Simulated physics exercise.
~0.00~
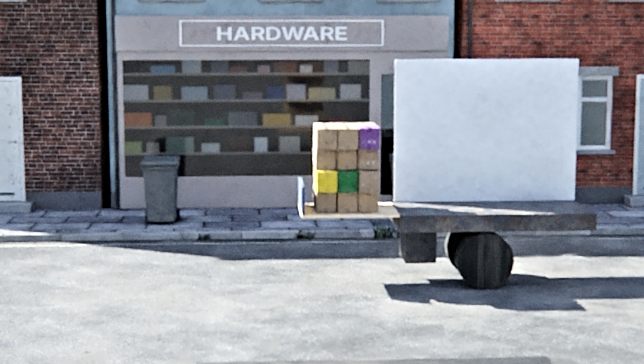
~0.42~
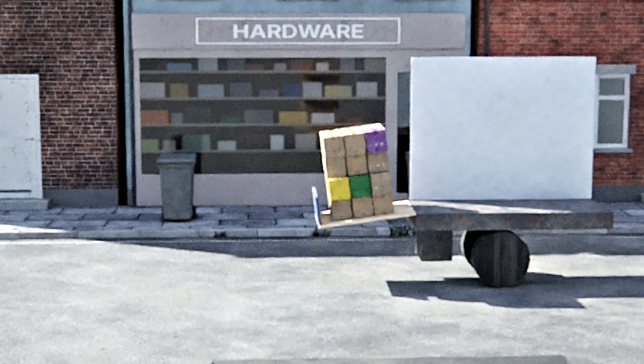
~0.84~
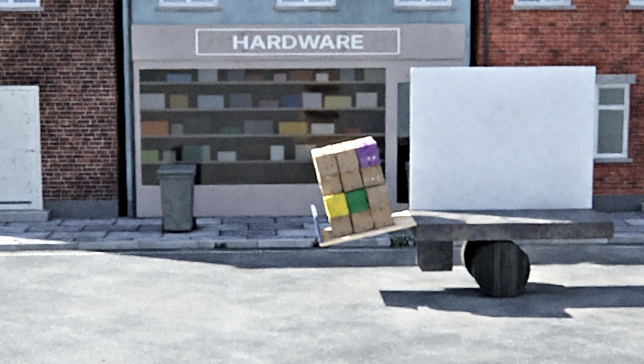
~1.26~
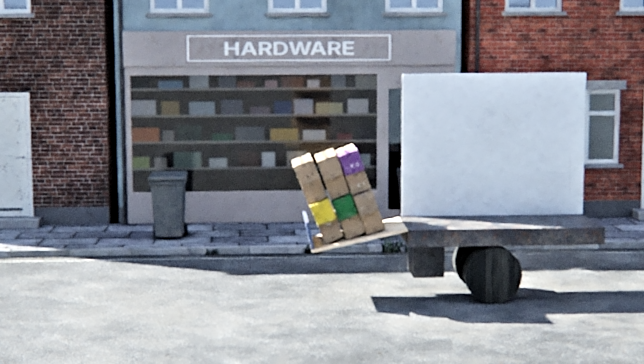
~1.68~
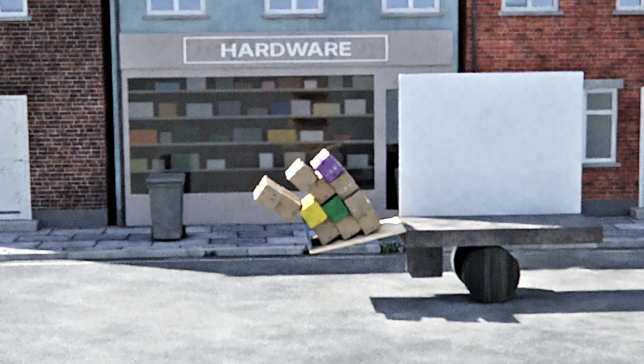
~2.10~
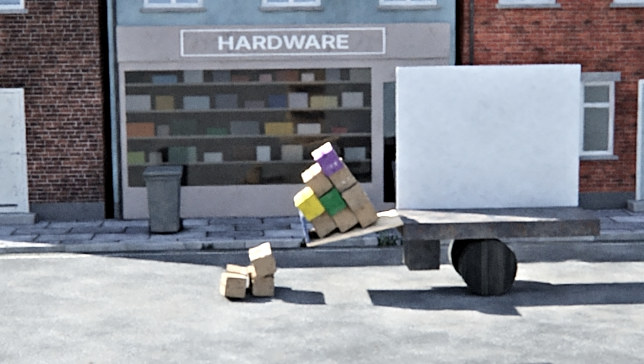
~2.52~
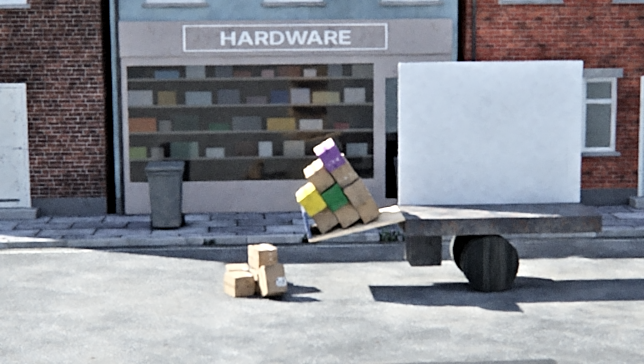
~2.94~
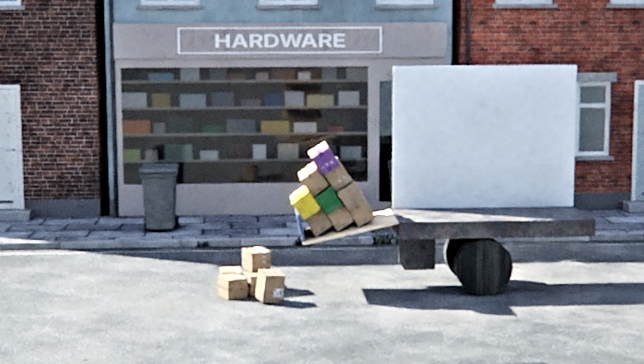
A lorry's tail lift outside a hardware shop tilted down to the left, and its stacked cartons leaned over until several toppled off the edge onto the road. The yellow, green and purple ones stayed aboard, leaning in a slanted pile.
